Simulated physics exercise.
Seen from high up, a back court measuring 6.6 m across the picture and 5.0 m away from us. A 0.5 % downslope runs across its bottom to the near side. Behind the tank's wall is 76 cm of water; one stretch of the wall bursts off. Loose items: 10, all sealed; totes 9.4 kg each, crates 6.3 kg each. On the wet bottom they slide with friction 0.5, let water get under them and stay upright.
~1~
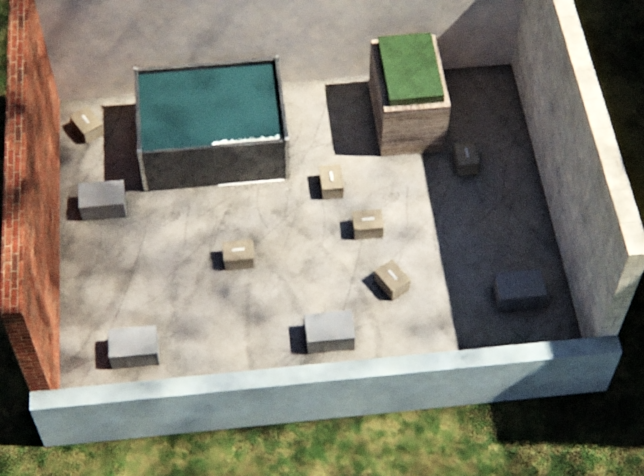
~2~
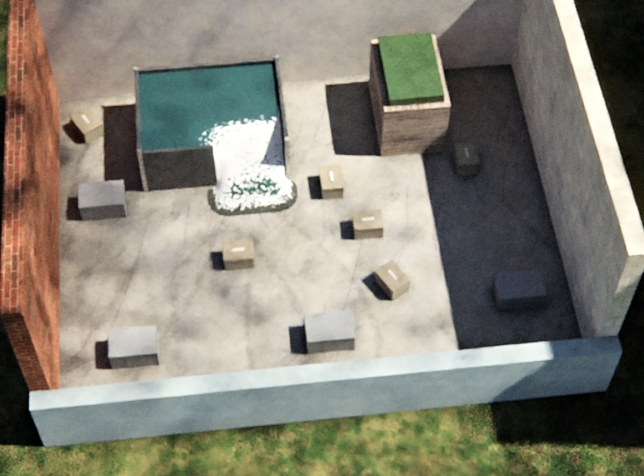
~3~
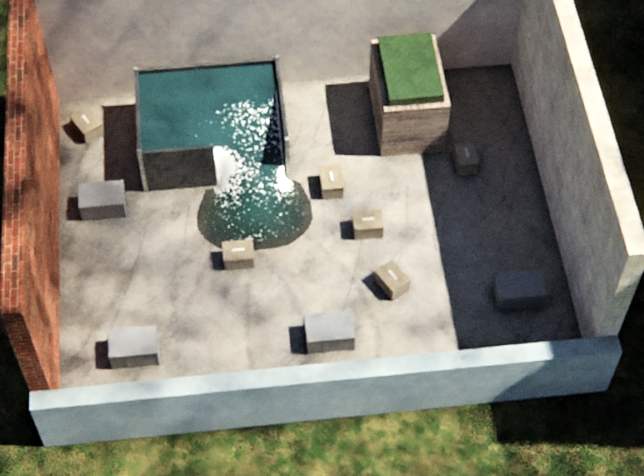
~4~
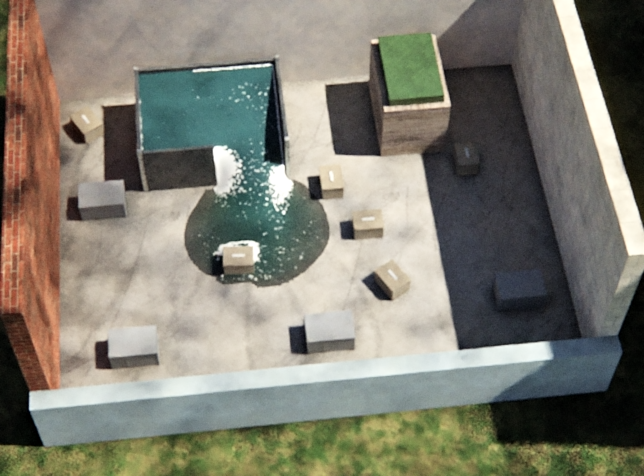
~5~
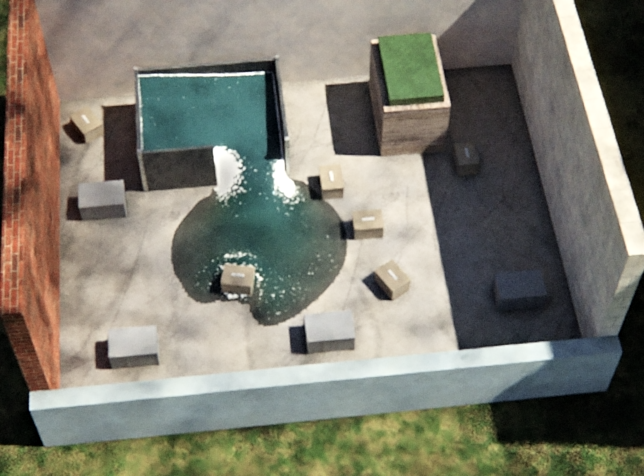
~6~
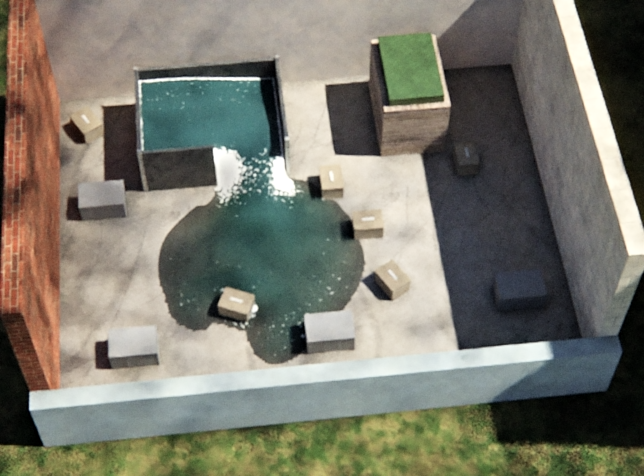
Water bursting through the front wall of a raised tank in a walled court, spreading around scattered boxes and nudging one forward.
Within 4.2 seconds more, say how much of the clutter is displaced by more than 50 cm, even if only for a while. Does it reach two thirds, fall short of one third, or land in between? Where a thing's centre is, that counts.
Answer: The large band.
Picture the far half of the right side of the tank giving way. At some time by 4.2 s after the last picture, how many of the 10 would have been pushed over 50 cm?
Then 5 of them would.
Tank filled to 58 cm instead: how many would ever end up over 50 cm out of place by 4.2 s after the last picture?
The answer would then be 5.
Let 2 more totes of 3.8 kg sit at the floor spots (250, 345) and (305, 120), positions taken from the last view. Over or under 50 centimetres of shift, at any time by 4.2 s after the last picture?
One by one I'd say farther than that and not that far.
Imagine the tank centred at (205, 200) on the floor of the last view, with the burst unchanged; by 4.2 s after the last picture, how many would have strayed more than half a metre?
The answer would then be 6.
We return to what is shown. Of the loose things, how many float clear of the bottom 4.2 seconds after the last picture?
Total: 5.
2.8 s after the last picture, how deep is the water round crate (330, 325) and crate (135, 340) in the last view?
13 and 19 cm.
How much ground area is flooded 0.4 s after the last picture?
About 11.5 m2 is covered.
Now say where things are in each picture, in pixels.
The first frame shows a tote at (238, 250) rests on the ground; a tote at (393, 275) rests on the ground; 2.6 m2 under water; 0 of 10 have shifted.
The second frame shows a tote at (238, 250) rests on the ground; a tote at (393, 275), on the bottom; water covers 3.2 m2; 0 of 10 have shifted.
The third frame shows a tote at (238, 250), on the bottom; a tote at (393, 275) rests on the ground; water covers 4.0 m2; 0 of 10 have shifted.
The fourth frame shows a tote at (238, 256), on the bottom, 9 cm from its start; a tote at (393, 275), on the bottom; water covers 5.0 m2; 1 of 10 have shifted.
The fifth frame shows a tote at (238, 275) rests on the ground, 39 cm from its start; a tote at (393, 275), on the bottom; water covers 6.2 m2; 1 of 10 have shifted.
The sixth frame shows a tote at (236, 300) rests on the ground, 76 cm from its start; a tote at (393, 275) rests on the ground; water covers 7.7 m2; 1 of 10 have shifted.
Then, 0.4 s after the last picture 1 of 10 are over 50 cm from their spots; 0 afloat.
Then, 1.5 s after the last picture 5 of 10 are over 50 cm from their spots; 3 afloat.
Then, 2.8 s after the last picture 6 of 10 are over 50 cm from their spots; 5 afloat.
Then, 4.2 s after the last picture 7 of 10 are over 50 cm from their spots, and 7 have been at some point; 5 afloat.
